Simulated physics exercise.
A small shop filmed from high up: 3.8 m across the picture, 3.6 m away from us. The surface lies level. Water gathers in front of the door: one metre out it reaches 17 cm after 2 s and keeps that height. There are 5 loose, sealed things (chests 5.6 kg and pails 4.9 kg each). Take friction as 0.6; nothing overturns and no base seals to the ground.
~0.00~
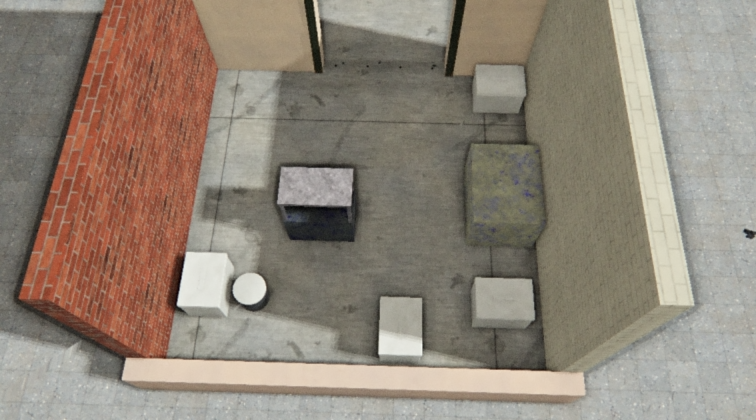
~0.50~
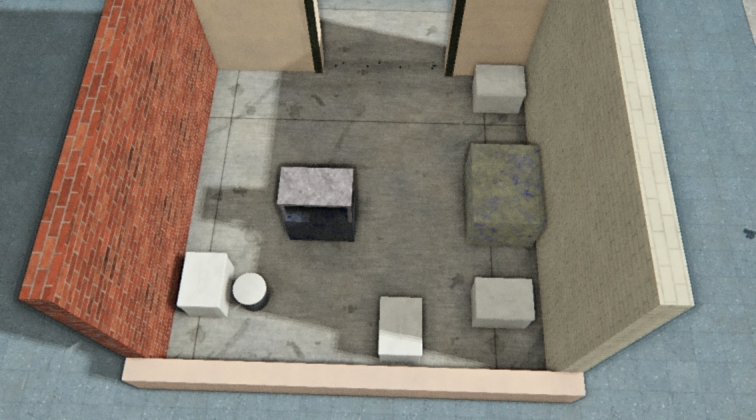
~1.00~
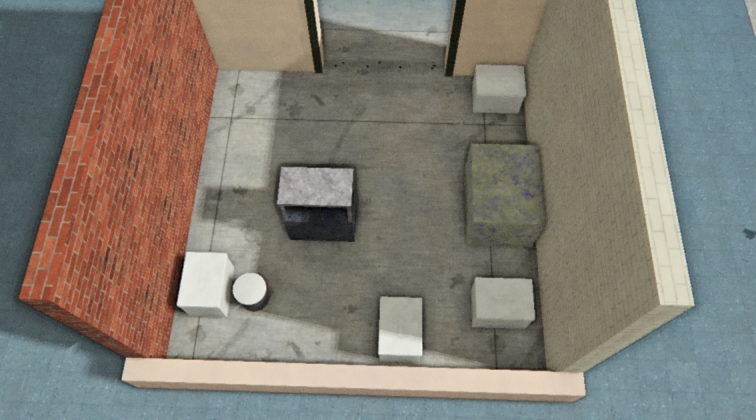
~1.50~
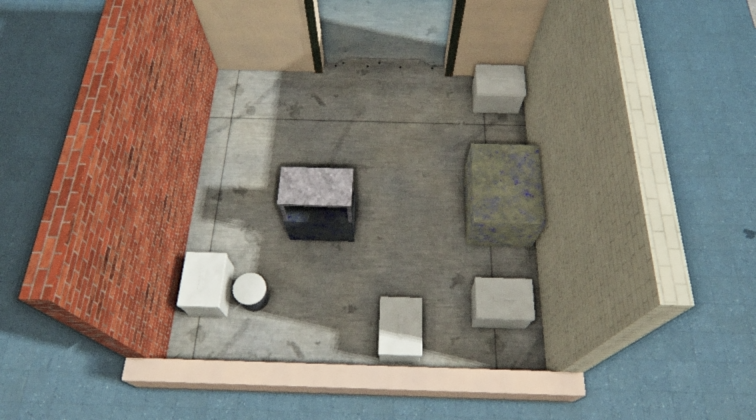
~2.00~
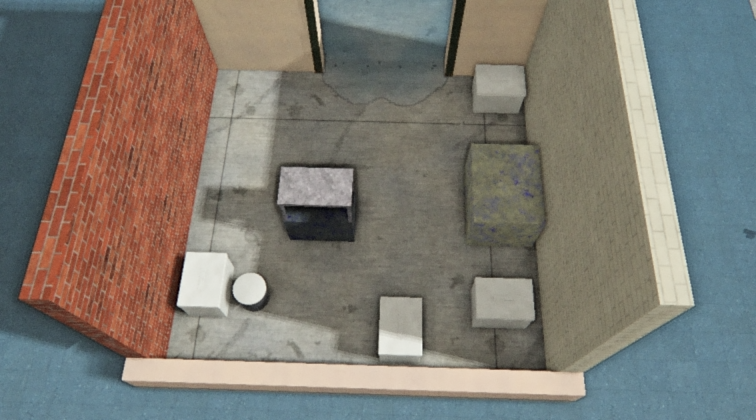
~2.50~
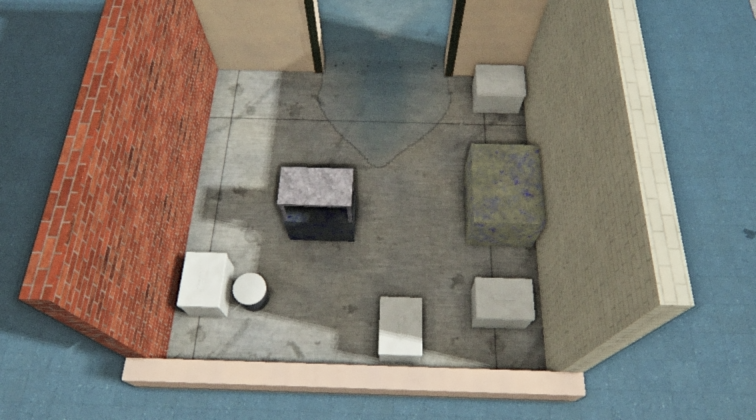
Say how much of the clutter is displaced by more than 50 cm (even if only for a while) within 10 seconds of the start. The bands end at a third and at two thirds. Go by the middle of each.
It is from one to two thirds.
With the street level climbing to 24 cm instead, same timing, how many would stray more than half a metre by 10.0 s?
Then 4.
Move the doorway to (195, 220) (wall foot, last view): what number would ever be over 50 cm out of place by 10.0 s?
Then 5.
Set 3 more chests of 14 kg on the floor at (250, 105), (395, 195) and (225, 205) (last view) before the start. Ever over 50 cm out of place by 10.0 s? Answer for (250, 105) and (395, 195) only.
In that order: Less, more.
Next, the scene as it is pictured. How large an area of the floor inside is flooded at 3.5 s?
About 5.0 m2.
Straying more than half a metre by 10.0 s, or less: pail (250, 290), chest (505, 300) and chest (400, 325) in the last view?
In that order: Past it, less, over.
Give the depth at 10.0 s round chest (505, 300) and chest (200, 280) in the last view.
About 10 and 13 cm.
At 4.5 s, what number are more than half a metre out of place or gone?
0 of them.
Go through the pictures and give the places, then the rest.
A chest at (501, 79), on the bottom; a chest at (401, 325) rests on the ground; 0.0 m2 under water; 0 of 5 have shifted, in the first picture.
A chest at (501, 79) rests on the ground; a chest at (401, 325) rests on the ground; water covers 0.0 m2; 0 of 5 have shifted, in the second picture.
A chest at (501, 79), on the bottom; a chest at (401, 325) rests on the ground; 0.0 m2 under water; 0 of 5 have shifted, in the third picture.
A chest at (501, 79), on the bottom; a chest at (401, 325) rests on the ground; water covers 0.0 m2; 0 of 5 have shifted, in the fourth picture.
A chest at (501, 79), on the bottom; a chest at (401, 325), on the bottom; 0.5 m2 under water; 0 of 5 have shifted, in the fifth picture.
A chest at (501, 79) rests on the ground; a chest at (401, 325) rests on the ground; 1.4 m2 under water; 0 of 5 have shifted, in the sixth picture.
After 3.5 s 0 of 5 are over 50 cm from their spots; 0 afloat.
After 4.5 s 0 of 5 are over 50 cm from their spots; 0 afloat.
After 7.0 s 1 of 5 are over 50 cm from their spots; 5 afloat.
After 10.0 s 2 of 5 are over 50 cm from their spots, and 3 have been at some point; 5 afloat.
